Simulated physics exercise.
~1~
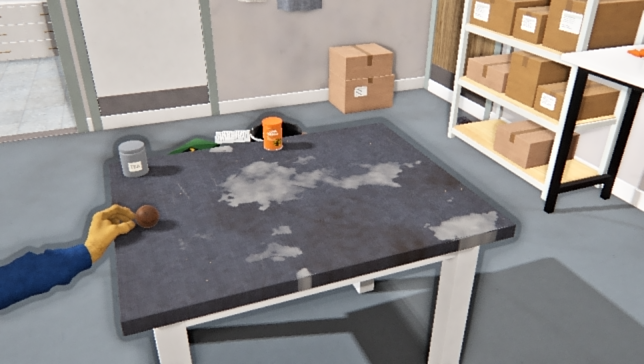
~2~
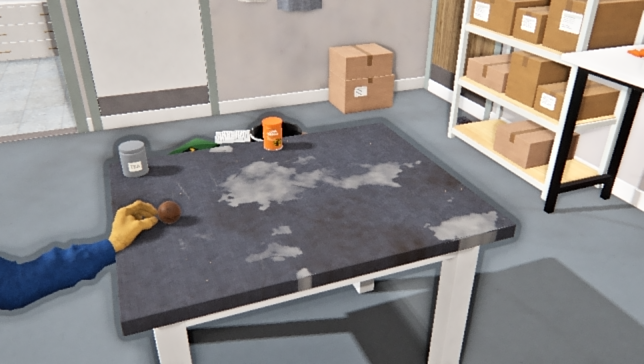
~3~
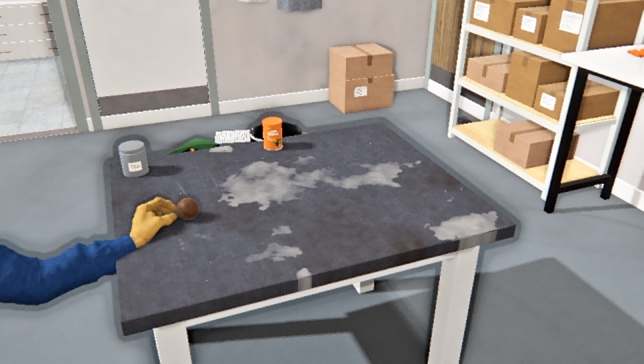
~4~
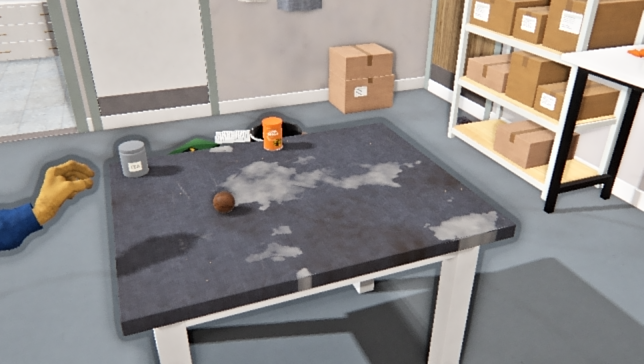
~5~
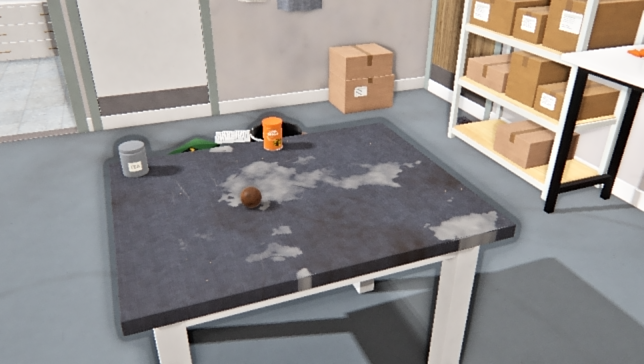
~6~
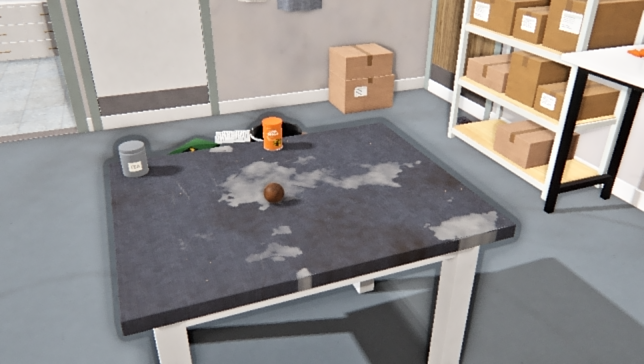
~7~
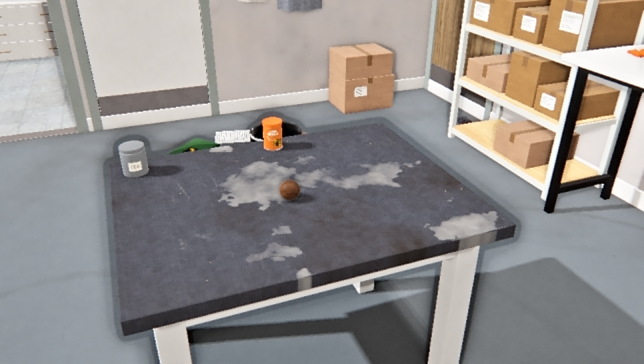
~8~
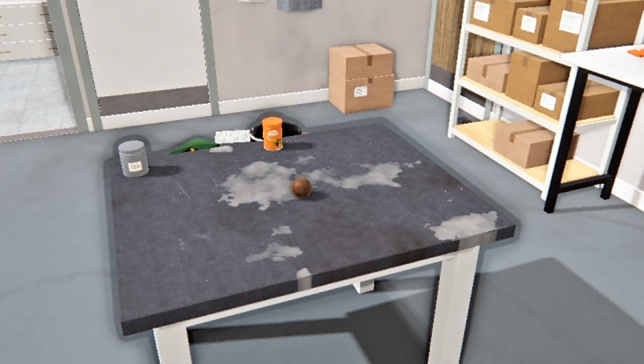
In a storage room with shelves of cardboard boxes, a yellow-gloved hand pushes a brown ball rightward across a dark, worn table, then lets go and withdraws. The ball rolls on past a grey jar and an orange tin, slowing near the middle and remaining on the tabletop.
